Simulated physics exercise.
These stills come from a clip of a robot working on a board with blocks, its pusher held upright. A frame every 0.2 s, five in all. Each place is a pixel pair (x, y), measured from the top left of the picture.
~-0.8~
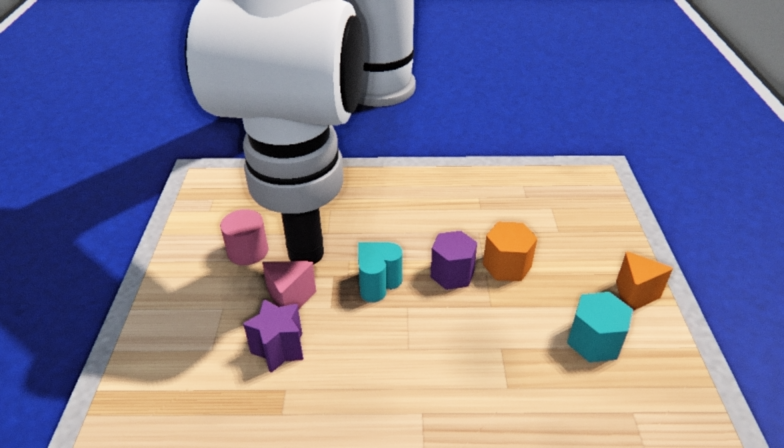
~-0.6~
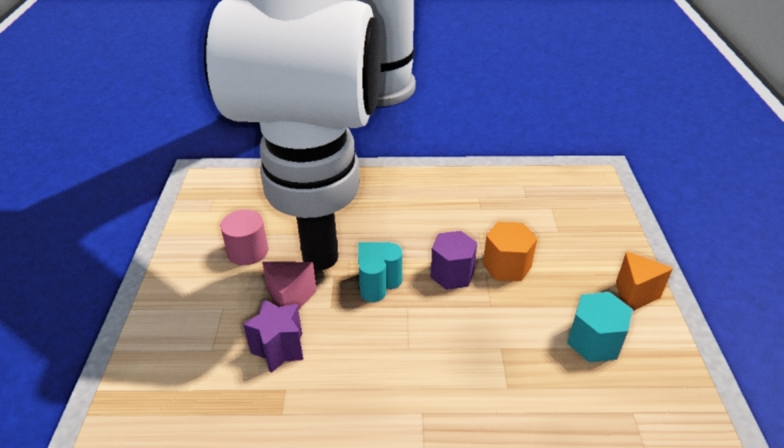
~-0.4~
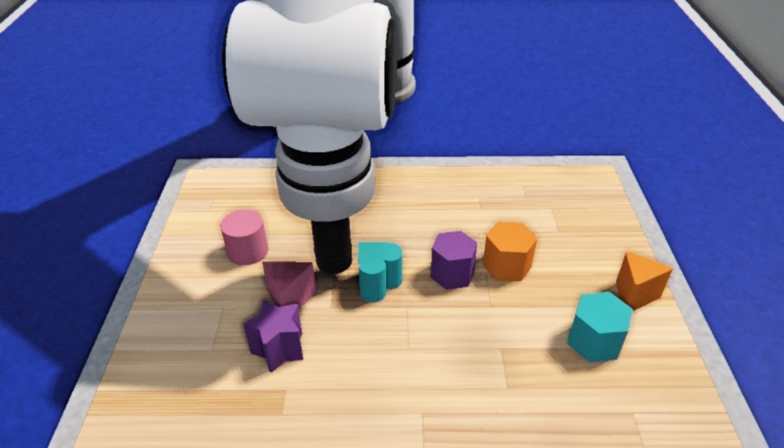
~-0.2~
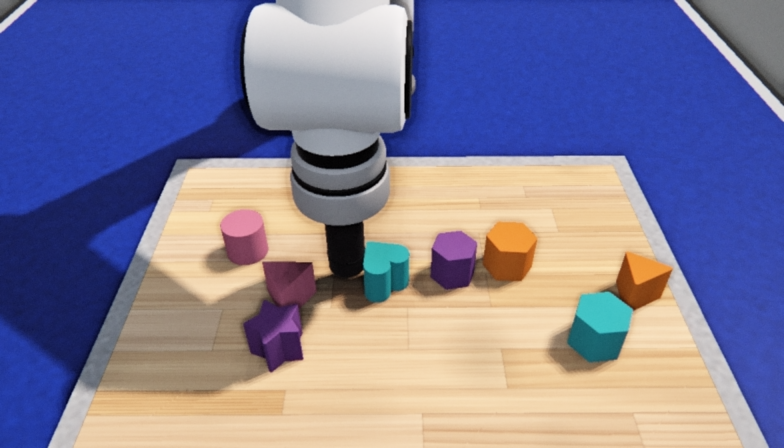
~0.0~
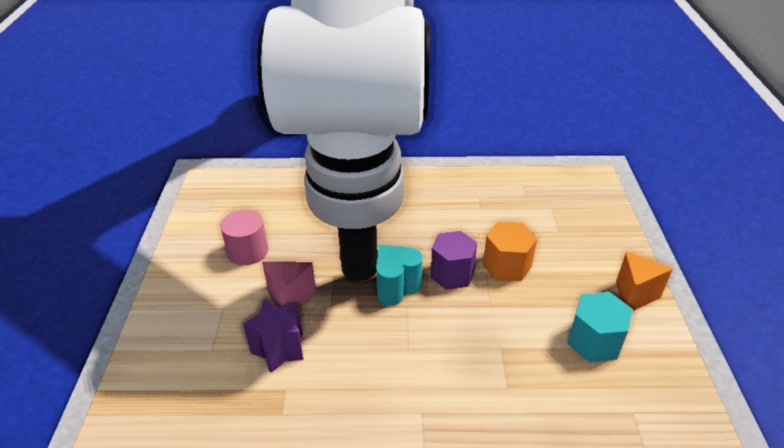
A pale wooden board edged in grey lies on a bright blue surface, seen from above at a steady angle. A pink cylinder, pink triangular block and purple star sit at left, a turquoise heart and purple hexagon near the middle, and orange and turquoise blocks at right. A white robot arm slides its black pusher rightward past the pink triangle, then nudges the heart slightly right.
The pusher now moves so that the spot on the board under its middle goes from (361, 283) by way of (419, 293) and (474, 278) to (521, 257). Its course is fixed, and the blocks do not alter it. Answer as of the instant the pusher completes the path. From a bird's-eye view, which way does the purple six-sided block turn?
Prediction: Counterclockwise.
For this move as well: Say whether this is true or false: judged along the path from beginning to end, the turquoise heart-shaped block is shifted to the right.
The statement is correct.
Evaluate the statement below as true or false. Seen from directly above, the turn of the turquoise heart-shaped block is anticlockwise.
That statement is not accurate.
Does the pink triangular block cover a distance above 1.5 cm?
No.
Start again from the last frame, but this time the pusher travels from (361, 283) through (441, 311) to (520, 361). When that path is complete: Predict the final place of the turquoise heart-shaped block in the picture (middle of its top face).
Its top middle: (523, 292).
The first path, step by step. One third of the way, pusher at (420, 279); turquoise heart-shaped block at (458, 273), turned 15° clockwise; purple six-sided block at (462, 244), turned 20° anticlockwise.
Two thirds of the way, pusher at (476, 265); turquoise heart-shaped block at (493, 277), turned 55° clockwise; purple six-sided block at (479, 223), turned 30° anticlockwise; orange six-sided block at (524, 229), turned 40° clockwise.
At the end, pusher at (523, 244); pink triangular block still; turquoise heart-shaped block at (493, 277), turned 55° clockwise; purple six-sided block at (486, 213), turned 75° anticlockwise; orange six-sided block at (559, 216), turned 55° clockwise.
